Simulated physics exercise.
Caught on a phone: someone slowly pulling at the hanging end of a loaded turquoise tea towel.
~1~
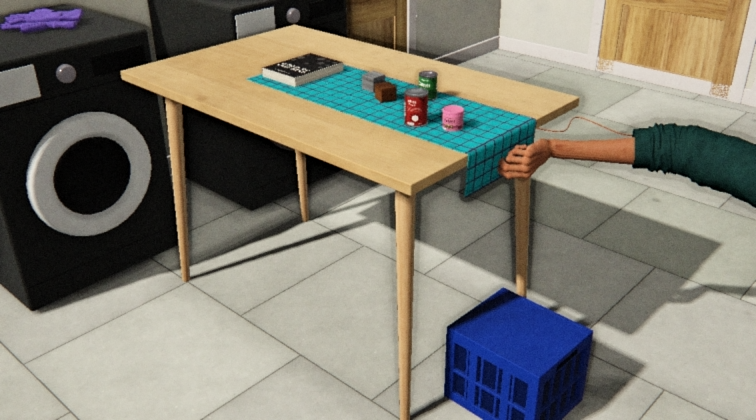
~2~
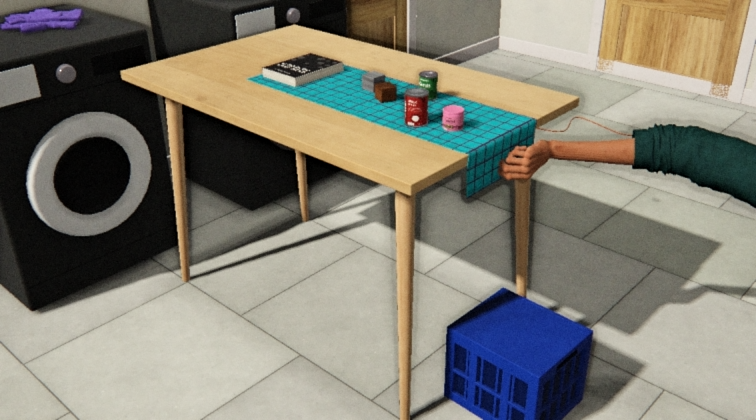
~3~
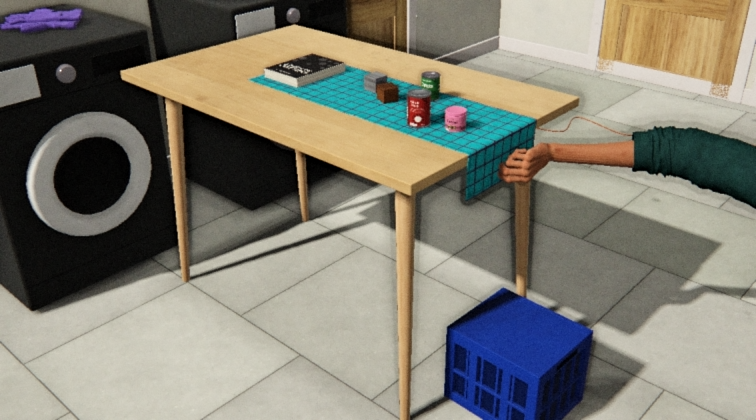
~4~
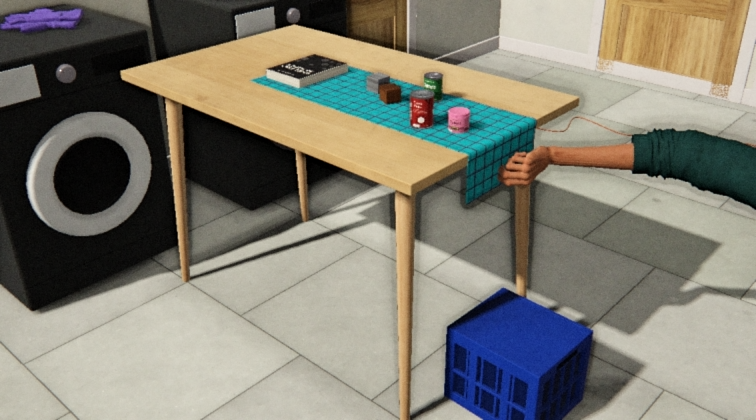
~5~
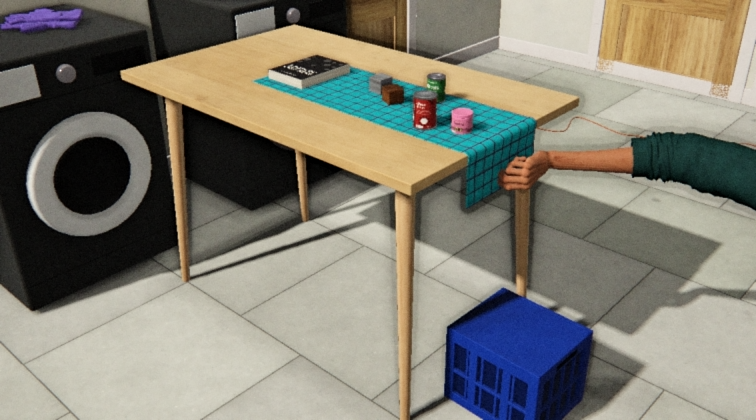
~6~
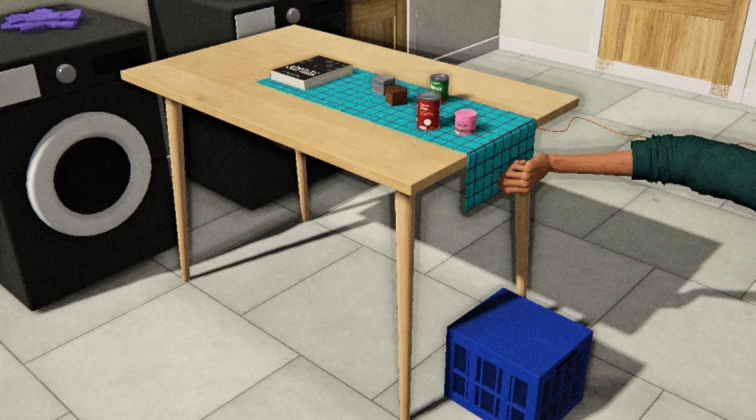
In this clip, a hand slowly pulls the hanging end of a turquoise checked cloth down at the table's right end, and the book, cans, pink pot and small cubes on it shift slightly to the right together.
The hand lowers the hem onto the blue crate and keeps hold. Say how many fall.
The answer is four.
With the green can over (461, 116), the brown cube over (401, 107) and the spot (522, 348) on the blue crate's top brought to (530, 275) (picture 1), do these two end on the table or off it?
The green can is carried off, the brown cube stays on.
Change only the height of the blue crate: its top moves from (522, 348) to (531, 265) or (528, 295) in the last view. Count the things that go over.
The count: 1 and 2.
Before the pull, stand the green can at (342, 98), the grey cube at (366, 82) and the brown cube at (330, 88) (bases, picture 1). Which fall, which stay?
The green can does not fall; the grey cube keeps its place on top; the brown cube holds on.
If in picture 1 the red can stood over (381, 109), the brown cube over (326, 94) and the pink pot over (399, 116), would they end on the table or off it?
The red can goes over; the brown cube holds on; the pink pot comes down.
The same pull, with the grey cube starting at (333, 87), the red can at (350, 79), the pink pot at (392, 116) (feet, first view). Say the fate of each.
The grey cube keeps its place on top; the red can remains up; the pink pot drops off.
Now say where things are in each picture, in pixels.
In the first picture, hem (465, 198); pink pot (453, 109); red can (416, 92); green can (428, 74); brown cube (385, 85); grey cube (374, 74); top of the crate (522, 348).
In the second picture, hem (466, 199); pink pot (454, 109).
In the third picture, hem (465, 202); red can (419, 92).
In the fourth picture, hem (466, 205); green can (434, 75); top of the crate (522, 348).
In the fifth picture, hem (466, 209); brown cube (393, 87).
In the sixth picture, hem (465, 213); pink pot (466, 113); red can (429, 95); green can (440, 77); brown cube (396, 88); grey cube (384, 77).
Soon after, hem near (498, 255); pink pot gone.
Then, hem near (496, 292); pink pot, red can and green can gone.
At rest, hem on the crate; pink pot, red can, green can and brown cube gone. Over the edge go four.
